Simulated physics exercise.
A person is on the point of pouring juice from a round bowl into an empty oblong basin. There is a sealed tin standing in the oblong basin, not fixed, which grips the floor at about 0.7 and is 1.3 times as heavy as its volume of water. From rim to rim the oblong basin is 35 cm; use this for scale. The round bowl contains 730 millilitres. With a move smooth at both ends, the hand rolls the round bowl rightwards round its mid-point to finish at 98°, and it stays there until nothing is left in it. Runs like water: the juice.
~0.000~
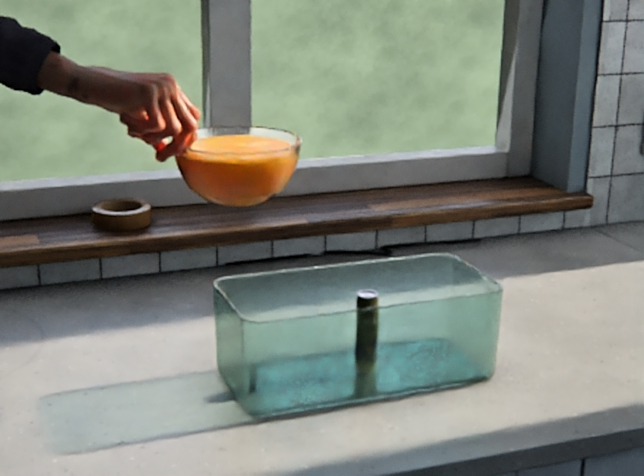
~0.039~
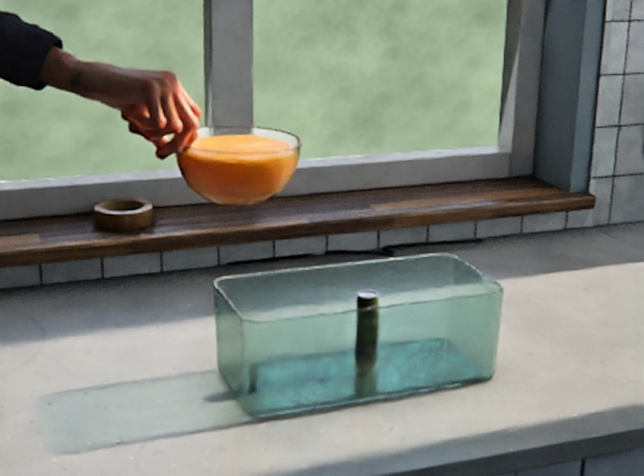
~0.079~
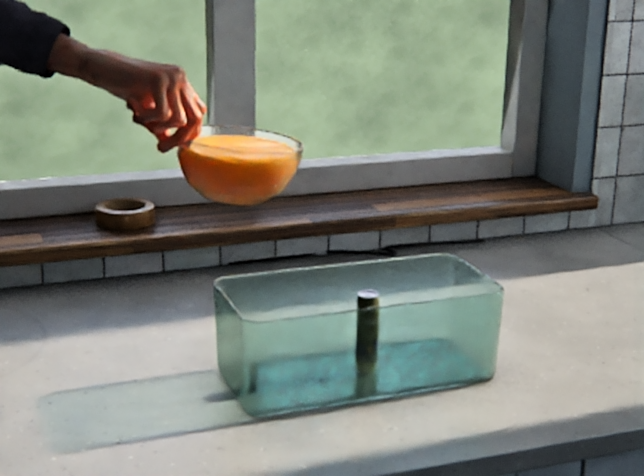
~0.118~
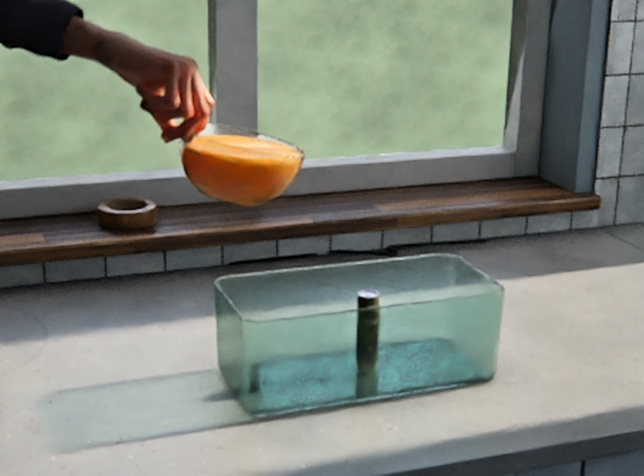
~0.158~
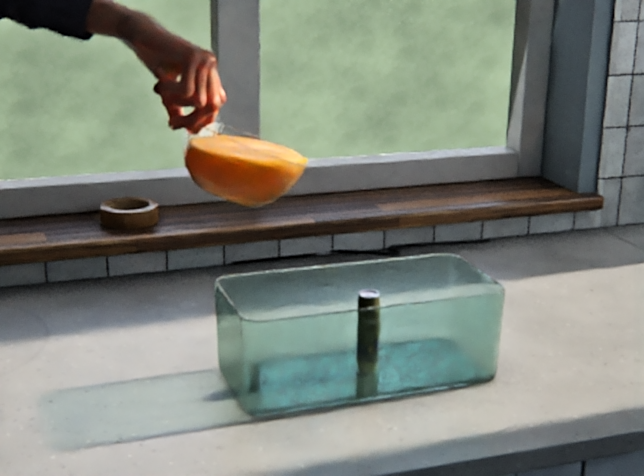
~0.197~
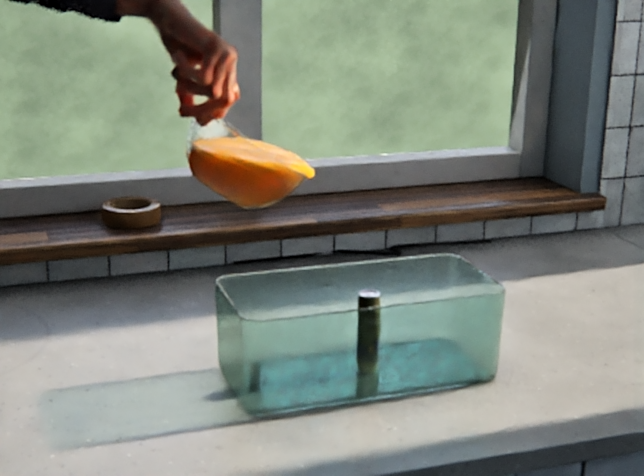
We see a hand holding a round glass bowl of orange juice above an empty oblong glass basin on a counter, then rolling the bowl steadily rightwards until the juice reaches its right rim and begins slipping over.
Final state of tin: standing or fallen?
Odds are it is tipped over.
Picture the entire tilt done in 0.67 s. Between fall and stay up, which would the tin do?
Then the tin does not tip.
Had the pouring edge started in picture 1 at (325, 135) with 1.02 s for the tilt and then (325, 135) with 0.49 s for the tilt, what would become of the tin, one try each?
Try 1: Still standing; try 2: Still standing.
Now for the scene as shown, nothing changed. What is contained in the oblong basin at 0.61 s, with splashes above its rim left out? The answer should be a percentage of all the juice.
94 %, more or less.
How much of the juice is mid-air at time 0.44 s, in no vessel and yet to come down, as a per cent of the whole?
I'd put it at about 56 percent.
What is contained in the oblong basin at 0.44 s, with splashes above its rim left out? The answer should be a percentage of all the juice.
Estimate - around 30 in a hundred parts.
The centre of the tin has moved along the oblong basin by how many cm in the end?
The middle of the tin ends some 8.0 cm along the basin.
After 0.44 s the tilt is 95° and 13 per cent is still to pour; the tin stands where it began.
After 0.61 s the tilt is 98° and 1 per cent is still to pour; the tin leans 7°.
After 0.79 s the tilt is 98° and 0 per cent is still to pour; the tin leans 28°.
After 0.99 s the tilt is 98° and 0 per cent is still to pour; the tin lies on its side.
In the end the tin lies on its side.
